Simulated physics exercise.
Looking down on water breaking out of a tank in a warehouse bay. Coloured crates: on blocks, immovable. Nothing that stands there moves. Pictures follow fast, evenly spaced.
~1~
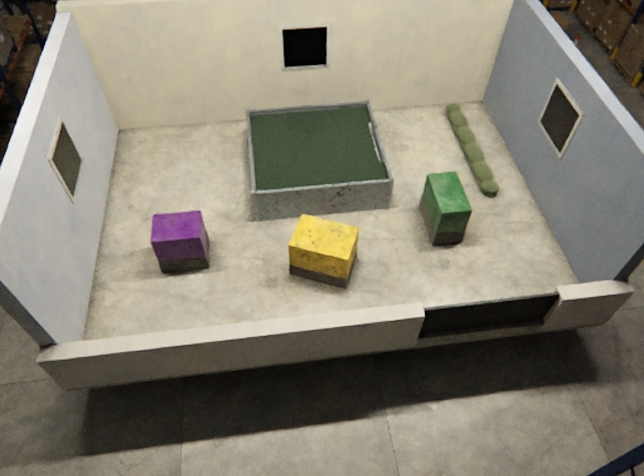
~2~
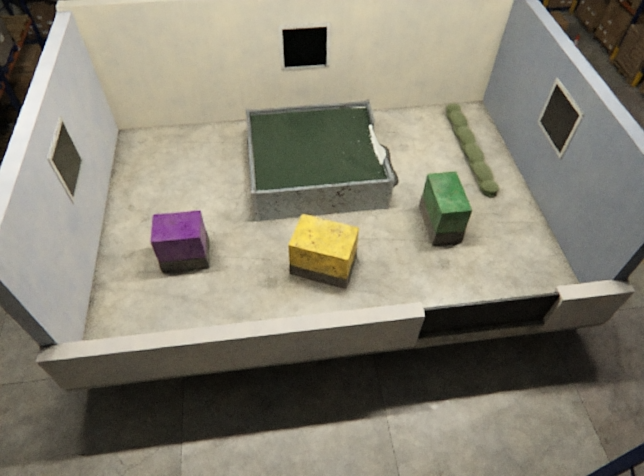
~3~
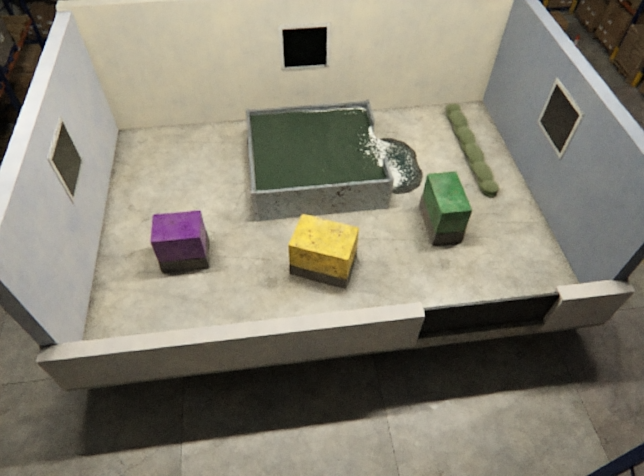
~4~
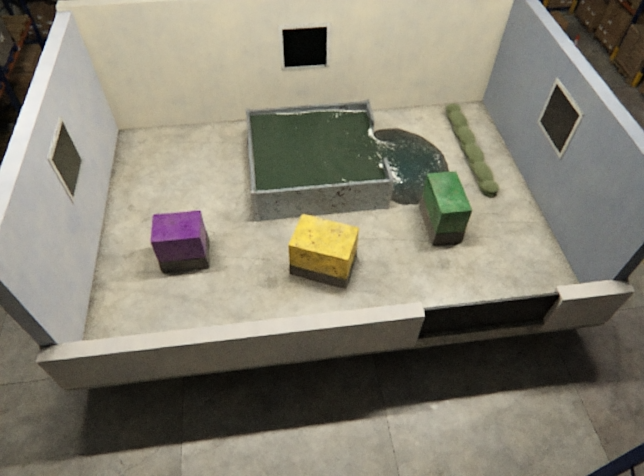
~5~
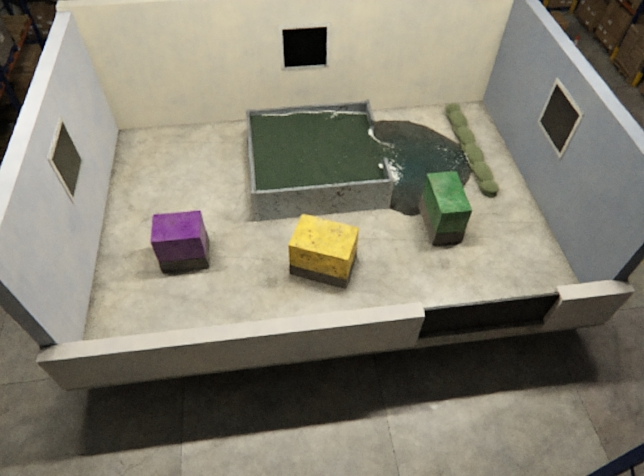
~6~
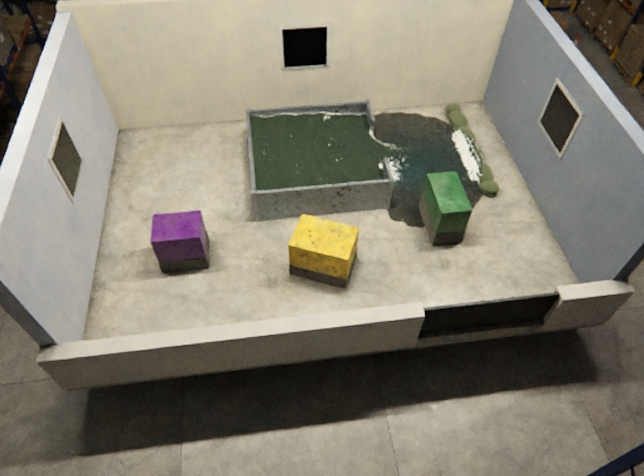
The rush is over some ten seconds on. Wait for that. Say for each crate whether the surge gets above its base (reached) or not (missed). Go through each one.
Green crate: Missed; purple crate: Missed; yellow crate: Missed.
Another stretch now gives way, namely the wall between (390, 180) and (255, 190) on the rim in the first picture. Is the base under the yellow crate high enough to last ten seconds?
One at a time, the yellow crate has been flooded.
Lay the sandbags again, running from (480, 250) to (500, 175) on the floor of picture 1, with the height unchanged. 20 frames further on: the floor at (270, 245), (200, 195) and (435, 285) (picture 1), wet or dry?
The spots turn out unflooded, unflooded and swamped, in that sequence.
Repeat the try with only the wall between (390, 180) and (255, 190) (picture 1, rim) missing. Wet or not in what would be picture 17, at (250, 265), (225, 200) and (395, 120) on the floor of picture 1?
In sequence: Inundated, untouched, untouched.
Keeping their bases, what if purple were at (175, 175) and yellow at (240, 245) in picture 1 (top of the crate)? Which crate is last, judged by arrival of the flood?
Answer: The purple one.
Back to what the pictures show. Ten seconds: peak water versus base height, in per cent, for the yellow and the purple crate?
60 and 40 %, roughly.
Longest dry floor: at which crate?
My answer is the purple-painted one.
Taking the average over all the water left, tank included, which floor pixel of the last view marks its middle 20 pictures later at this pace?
I reckon somewhere around (390, 172).
A moment on, water covers 25 % of the floor; the green crate water round its plinth, the purple crate not reached, the yellow crate not reached.
Next, water covers 30 % of the floor; the green crate water round its plinth, the purple crate not reached, the yellow crate not reached.
Then, water covers 40 % of the floor; the green crate water round its plinth, the purple crate not reached, the yellow crate not reached.
Later, water covers 70 % of the floor; the green crate water round its plinth, the purple crate water round its plinth, the yellow crate water round its plinth.
In the end, water covers 95 % of the floor; the green crate stayed above the water, the purple crate stayed above the water, the yellow crate stayed above the water.
